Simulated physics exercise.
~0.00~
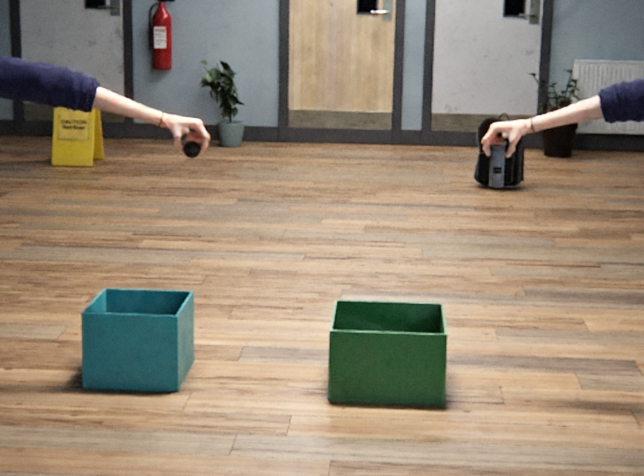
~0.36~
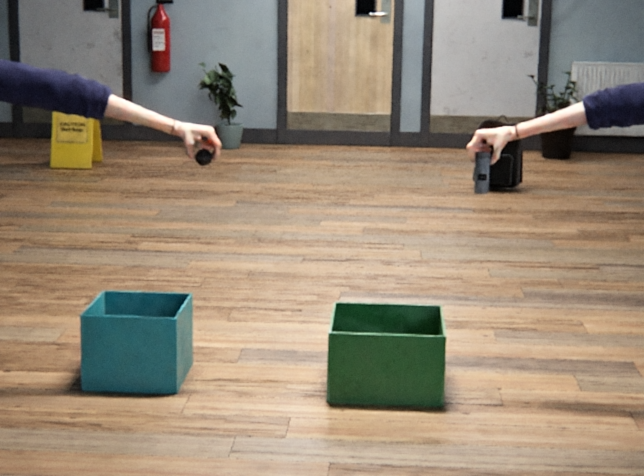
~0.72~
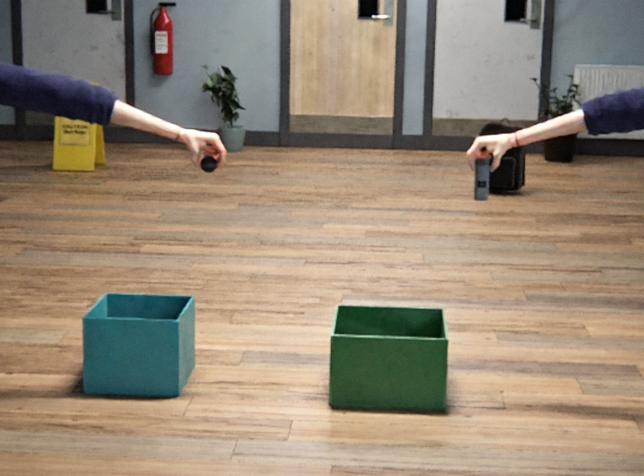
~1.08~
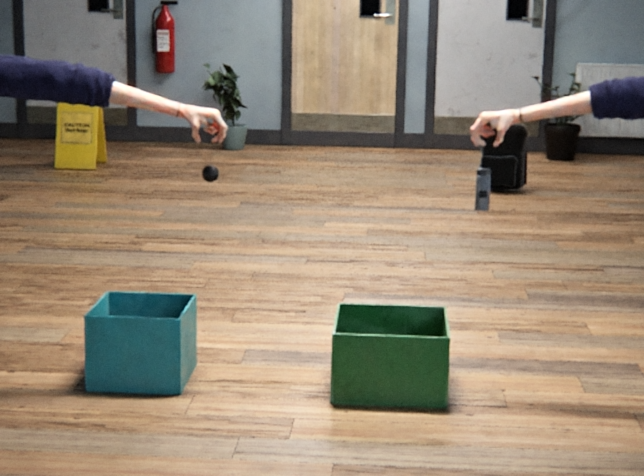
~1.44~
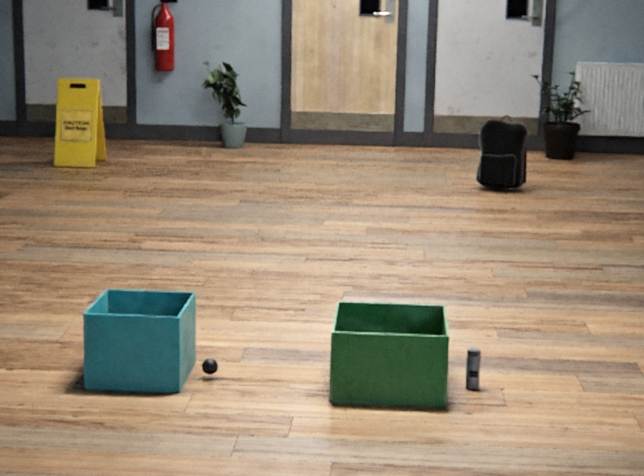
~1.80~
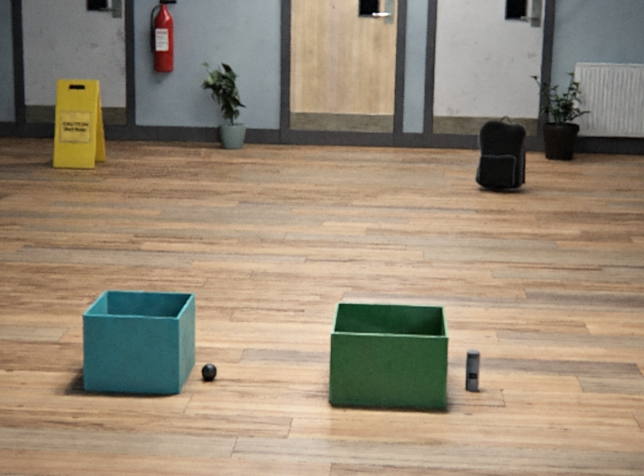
At the start, two arms in dark sleeves reach in from either side of a wood-floored room, the left hand holding a small black ball and the right hand an upright grey shaker. Below them stand two open boxes, a teal one on the left and a green one on the right. The hands shift inward a little, then hold nearly still. Both let go, and the ball and shaker drop together as the arms draw back out of view. Each misses, the ball ending on the floor just right of the teal box and the shaker standing right of the green one.
